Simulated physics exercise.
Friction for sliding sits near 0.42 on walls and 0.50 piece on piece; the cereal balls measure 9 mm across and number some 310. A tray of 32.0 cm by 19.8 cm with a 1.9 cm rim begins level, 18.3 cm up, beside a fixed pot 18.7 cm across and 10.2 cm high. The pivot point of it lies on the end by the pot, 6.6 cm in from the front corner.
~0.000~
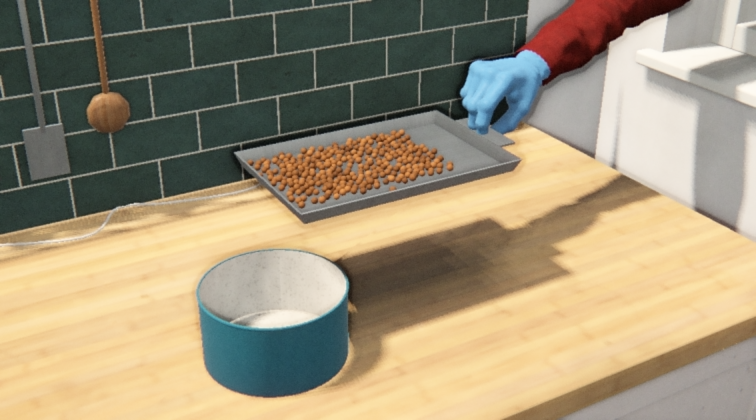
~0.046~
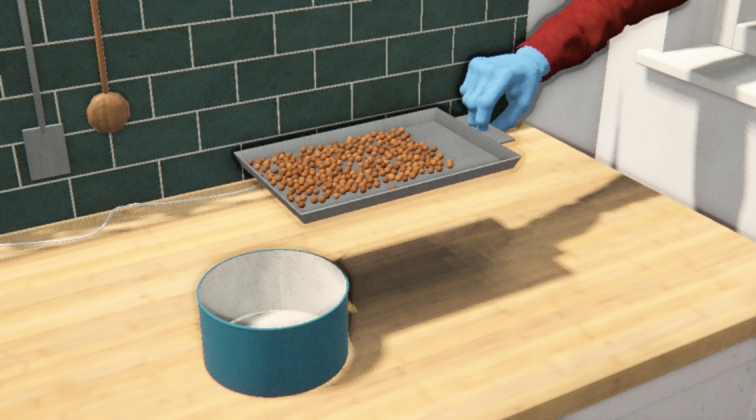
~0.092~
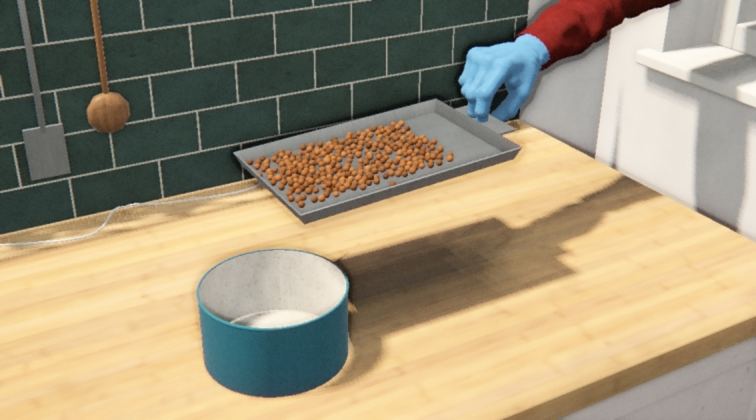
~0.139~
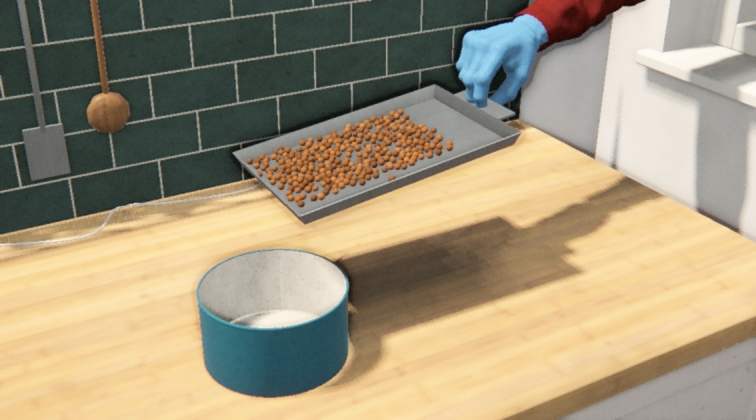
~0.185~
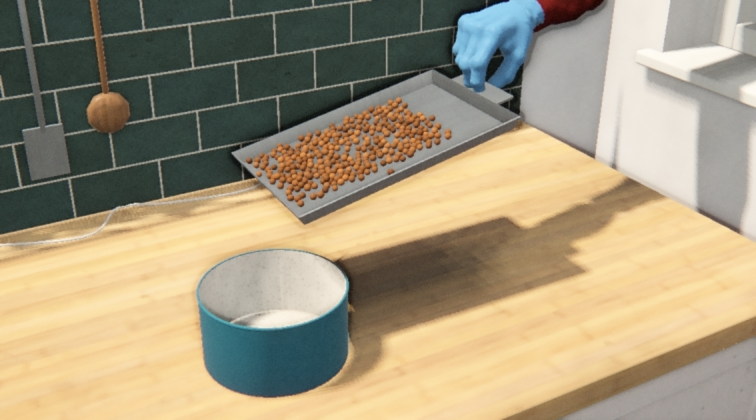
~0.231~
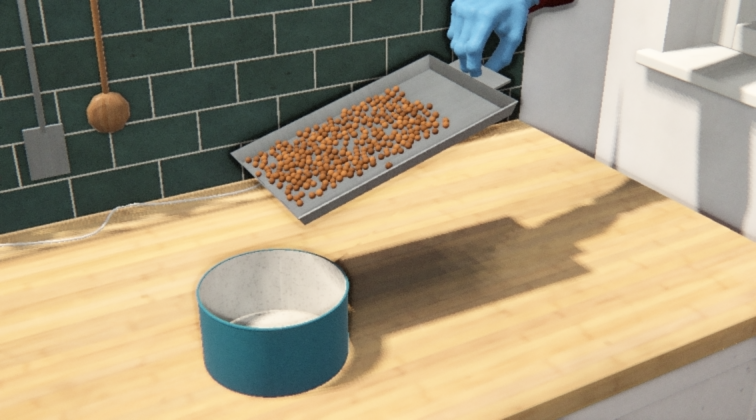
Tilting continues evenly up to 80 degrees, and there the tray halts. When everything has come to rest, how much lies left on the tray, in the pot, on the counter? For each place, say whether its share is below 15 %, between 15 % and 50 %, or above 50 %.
Tray: A minor amount, pot: The greater amount, counter: A sizeable amount.
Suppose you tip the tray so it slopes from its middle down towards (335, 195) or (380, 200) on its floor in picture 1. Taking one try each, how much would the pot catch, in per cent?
That would be close to 100 per cent and then close to 70 per cent.
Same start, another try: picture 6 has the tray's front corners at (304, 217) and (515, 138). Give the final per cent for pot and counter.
Pot 95; counter 5.
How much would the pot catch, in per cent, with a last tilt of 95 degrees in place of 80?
Roughly 60 percent.
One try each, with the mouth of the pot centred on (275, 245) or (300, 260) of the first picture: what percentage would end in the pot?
First try around 65 %, second around 60 %.
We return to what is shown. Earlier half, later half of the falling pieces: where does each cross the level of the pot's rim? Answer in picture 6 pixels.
Roughly (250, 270) to begin with, later roughly (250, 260).
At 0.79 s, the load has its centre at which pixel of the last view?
(273, 182), roughly.
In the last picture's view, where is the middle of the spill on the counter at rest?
At rest, its centre lies at about (204, 306).
After 0.57 s, tilt 48 degrees; the tray holds 100 %, the pot 0 %.
After 0.79 s, tilt 68 degrees; the tray holds 90 %, the pot 0 %.
After 1.12 s, tilt 80 degrees; the tray holds 20 %, the pot 45 %.
In the end, at 2.1 s, tray 0 %, pot 60 %, counter 40 %.
